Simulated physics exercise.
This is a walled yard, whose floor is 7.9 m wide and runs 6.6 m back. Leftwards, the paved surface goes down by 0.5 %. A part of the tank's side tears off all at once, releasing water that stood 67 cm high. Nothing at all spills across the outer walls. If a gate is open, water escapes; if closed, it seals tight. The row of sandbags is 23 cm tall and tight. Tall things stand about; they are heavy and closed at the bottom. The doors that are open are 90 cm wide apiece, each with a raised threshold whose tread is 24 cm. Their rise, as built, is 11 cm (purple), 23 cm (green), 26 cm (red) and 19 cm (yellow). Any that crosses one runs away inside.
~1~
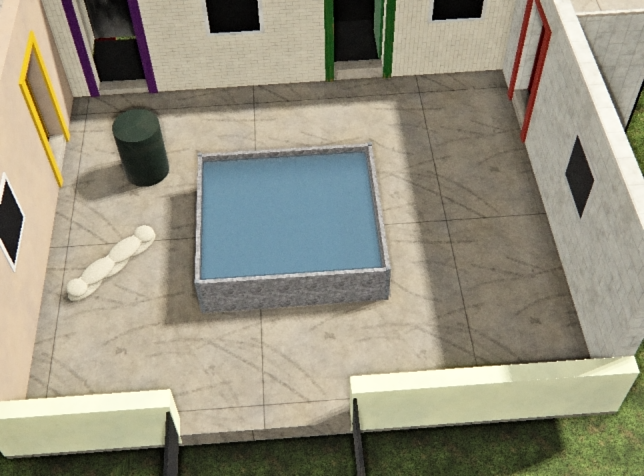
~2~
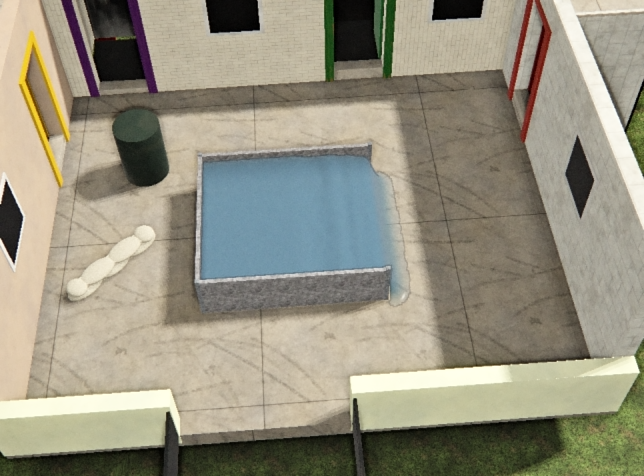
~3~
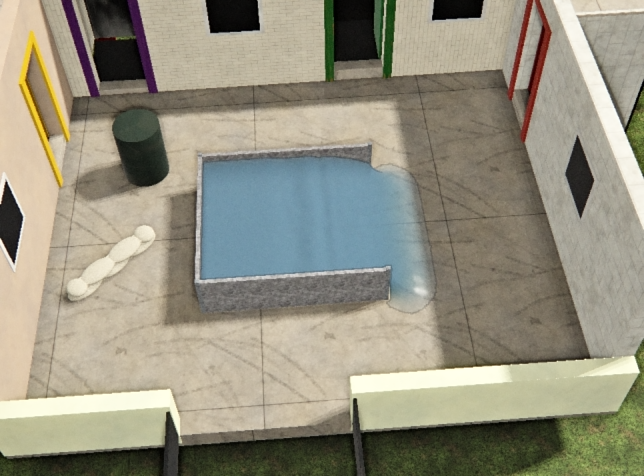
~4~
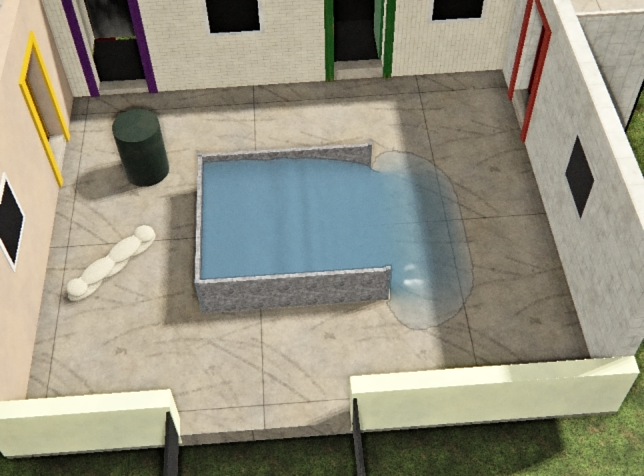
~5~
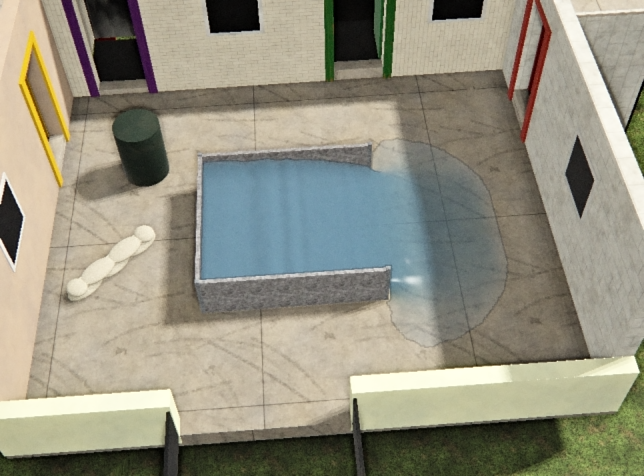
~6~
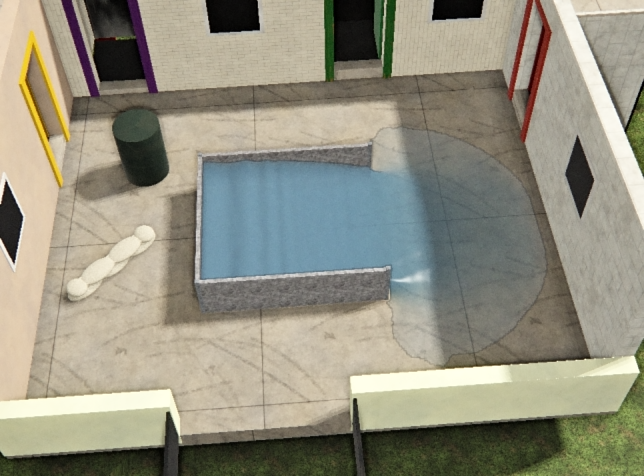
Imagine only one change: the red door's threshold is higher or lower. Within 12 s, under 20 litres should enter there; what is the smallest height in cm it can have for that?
Around 18 cm.
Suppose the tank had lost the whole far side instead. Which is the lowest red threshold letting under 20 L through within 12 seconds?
A minimum of about 21 cm.
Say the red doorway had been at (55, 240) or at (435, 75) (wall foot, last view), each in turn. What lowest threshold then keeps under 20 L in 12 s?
You'd want about 12.0 cm there first, then about 24 cm.
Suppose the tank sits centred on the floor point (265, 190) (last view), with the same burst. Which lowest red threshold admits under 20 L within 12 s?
Then close to 29 cm.
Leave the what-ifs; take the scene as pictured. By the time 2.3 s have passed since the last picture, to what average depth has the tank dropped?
I'd put it near 20 cm.
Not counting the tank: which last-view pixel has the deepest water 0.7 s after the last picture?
(543, 234).
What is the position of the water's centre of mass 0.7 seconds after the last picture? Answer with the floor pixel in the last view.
Centre of mass: About (351, 238) px.
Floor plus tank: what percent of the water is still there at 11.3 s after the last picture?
Remaining share: Around 94 %.
Then, 0.7 s after the last picture water covers 30 % of the floor, deepest (42 cm) near (543, 234); 11 cm at the red door, 0 litres in over its 26 cm threshold.
Then, 2.3 s after the last picture water covers 35 % of the floor, deepest (44 cm) near (586, 376); 21 cm at the red door, 0 litres in over its 26 cm threshold.
Then, 11.3 s after the last picture water covers 95 % of the floor, deepest (18 cm) near (66, 223); 5 cm at the red door, 0 litres in over its 26 cm threshold.
At the red door as built, the water peaked near 23 cm, 1.7 s after the last picture.
With a threshold of 14.5 cm, 48 litres would have come in within the 12 s; with 19.5 cm, 11 litres. So under 20 litres takes about 18 cm.
